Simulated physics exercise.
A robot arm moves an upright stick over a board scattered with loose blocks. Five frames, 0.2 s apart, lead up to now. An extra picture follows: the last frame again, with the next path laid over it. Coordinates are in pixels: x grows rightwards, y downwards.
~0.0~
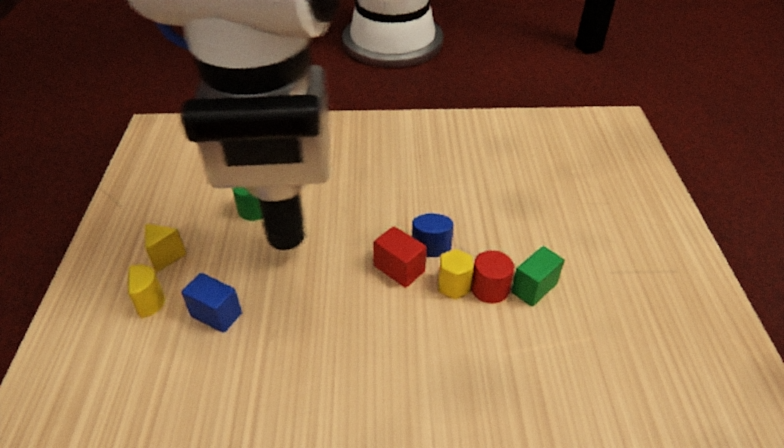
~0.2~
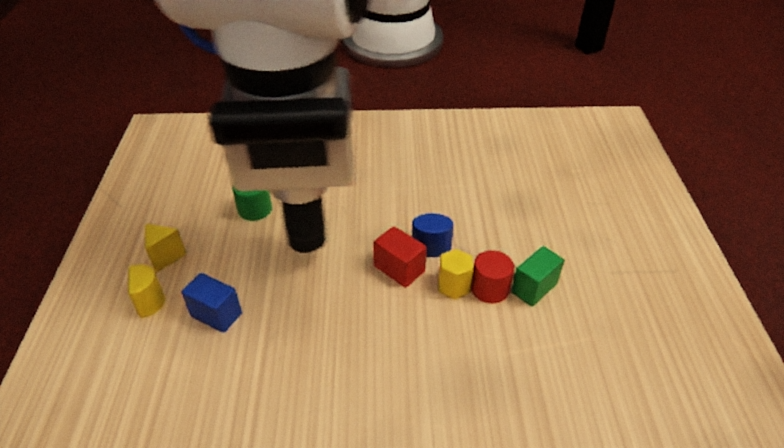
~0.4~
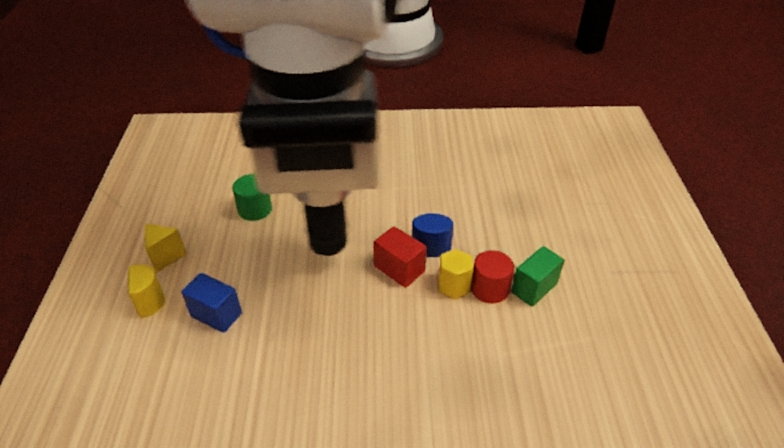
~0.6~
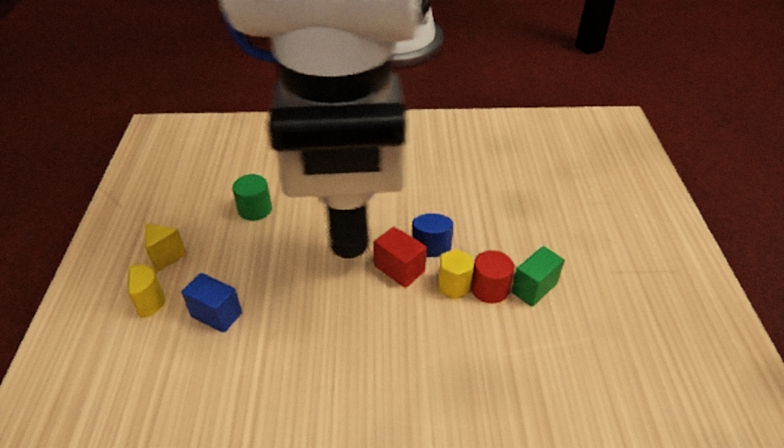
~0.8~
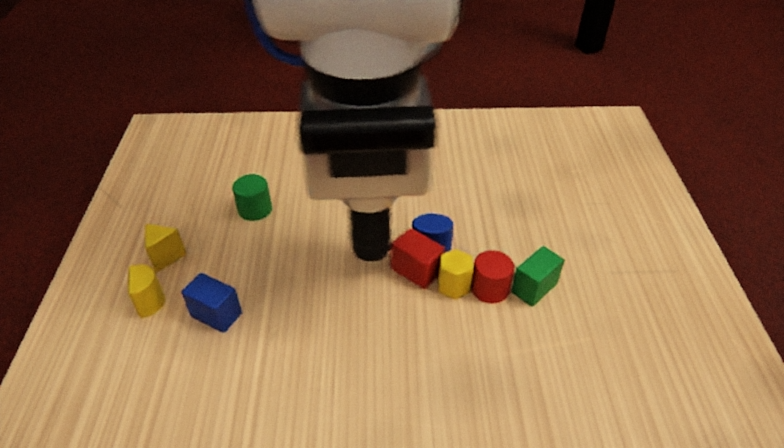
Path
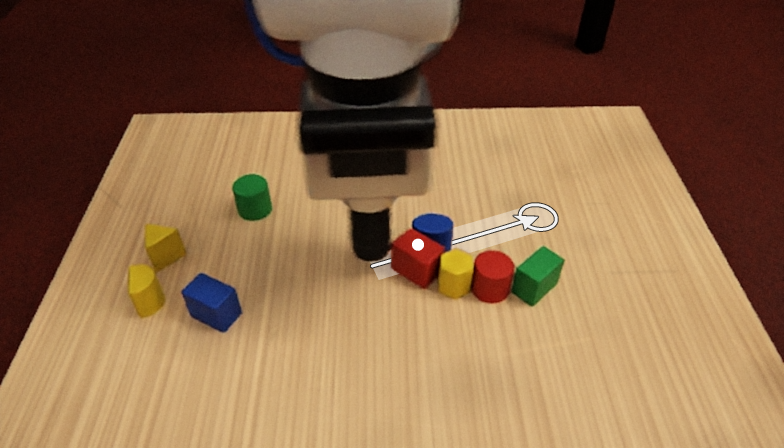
A robot arm holding an upright black stick glides rightward across a wooden board scattered with colored blocks, passing in front of the green cylinder's right side. The stick reaches the red block and pushes it a short way right, against the yellow block, while the other blocks stay in place.
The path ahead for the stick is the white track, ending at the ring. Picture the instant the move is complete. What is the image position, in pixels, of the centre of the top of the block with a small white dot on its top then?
Located at (491, 237).
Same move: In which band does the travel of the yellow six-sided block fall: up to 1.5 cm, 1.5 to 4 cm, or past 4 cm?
The 1.5 to 4 cm band.
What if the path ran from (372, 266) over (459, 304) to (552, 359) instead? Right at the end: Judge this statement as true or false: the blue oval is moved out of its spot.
False - the claim does not hold.
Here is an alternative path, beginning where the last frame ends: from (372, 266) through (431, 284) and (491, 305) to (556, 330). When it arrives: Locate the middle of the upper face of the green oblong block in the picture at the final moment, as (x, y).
For the centre of its top, I'd go with (598, 260).
The line goes from (372, 266) to (538, 217); the dot is on the red oblong block.
What follows on the original path. One third of the way, stick at (432, 231); red oblong block at (472, 240), turned 45° clockwise; blue oval at (466, 210), turned 20° anticlockwise; yellow six-sided block at (477, 270), turned 75° clockwise; red cylinder at (513, 279).
Two thirds of the way, stick at (490, 215); red oblong block at (491, 237), turned 115° clockwise; blue oval at (518, 191), turned 40° anticlockwise; yellow six-sided block at (477, 270), turned 75° clockwise; red cylinder at (513, 279).
At the end, stick at (542, 199); red oblong block at (491, 237), turned 115° clockwise; blue oval at (554, 170), turned 90° anticlockwise; yellow six-sided block at (477, 270), turned 75° clockwise; red cylinder at (513, 279).
